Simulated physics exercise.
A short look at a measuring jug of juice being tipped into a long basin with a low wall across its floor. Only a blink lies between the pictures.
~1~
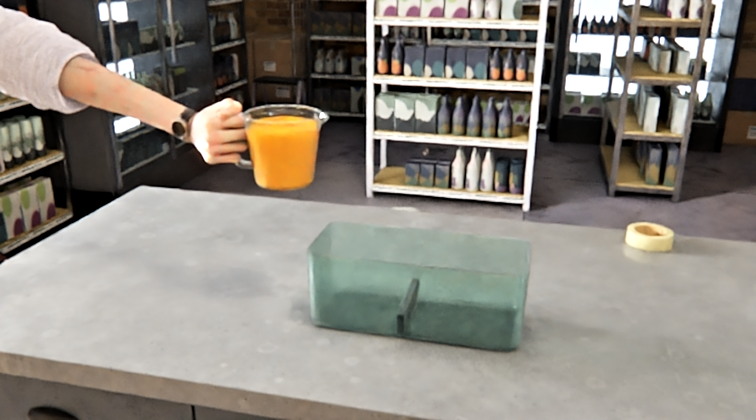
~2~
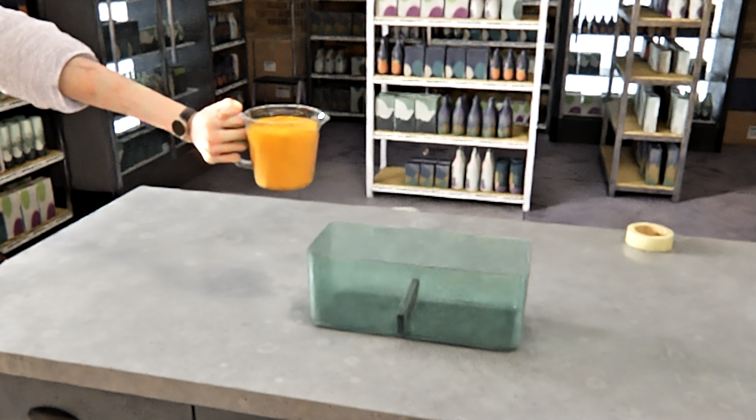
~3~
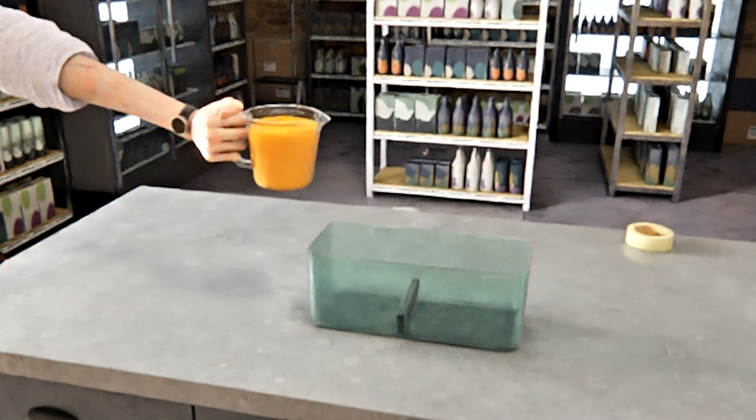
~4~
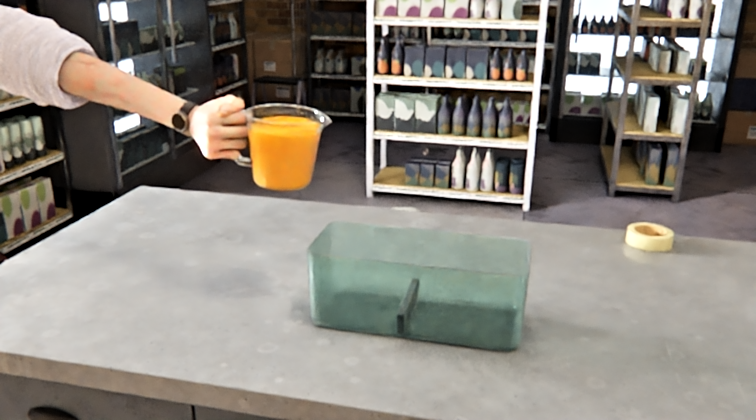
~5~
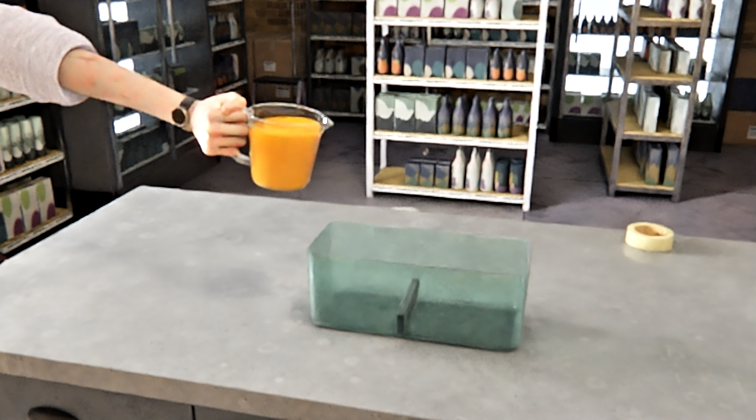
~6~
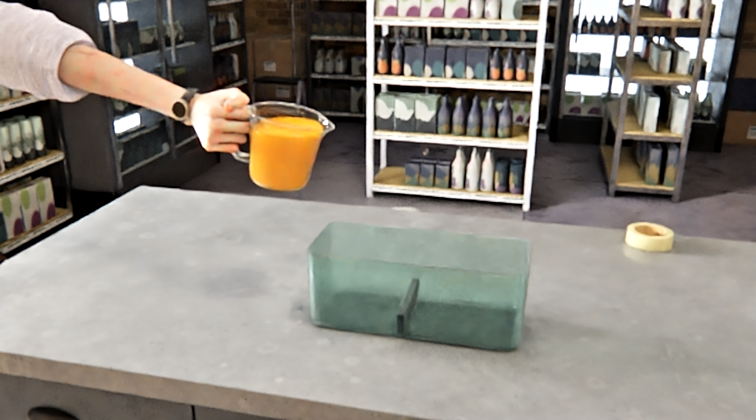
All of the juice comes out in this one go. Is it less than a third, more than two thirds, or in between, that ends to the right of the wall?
It comes to under a third.
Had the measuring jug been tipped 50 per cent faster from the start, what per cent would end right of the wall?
Some 10 per cent.
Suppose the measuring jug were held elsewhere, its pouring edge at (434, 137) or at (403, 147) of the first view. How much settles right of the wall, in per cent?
Roughly 95 per cent, and 85 per cent.
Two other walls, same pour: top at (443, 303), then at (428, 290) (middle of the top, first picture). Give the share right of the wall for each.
In turn 25 and 5 in a hundred.
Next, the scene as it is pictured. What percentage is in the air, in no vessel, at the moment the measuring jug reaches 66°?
Near 20 %.
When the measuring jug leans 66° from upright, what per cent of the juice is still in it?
About 70 per cent.
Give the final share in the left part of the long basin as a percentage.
Roughly 85 in a hundred.
A moment on, the measuring jug is tipped part way and 70 per cent is still to pour, 10 is left of the wall and 0 right of it.
Next, the measuring jug is tipped right over and 11 per cent is still to pour, 72 is left of the wall and 4 right of it.
Then the measuring jug is tipped right over and 0 per cent is still to pour, 85 is left of the wall and 11 right of it.
Later the measuring jug is tipped right over and 0 per cent is still to pour, 84 is left of the wall and 13 right of it.
At rest 84 per cent lies left of the wall, 13 right of it and 3 outside.
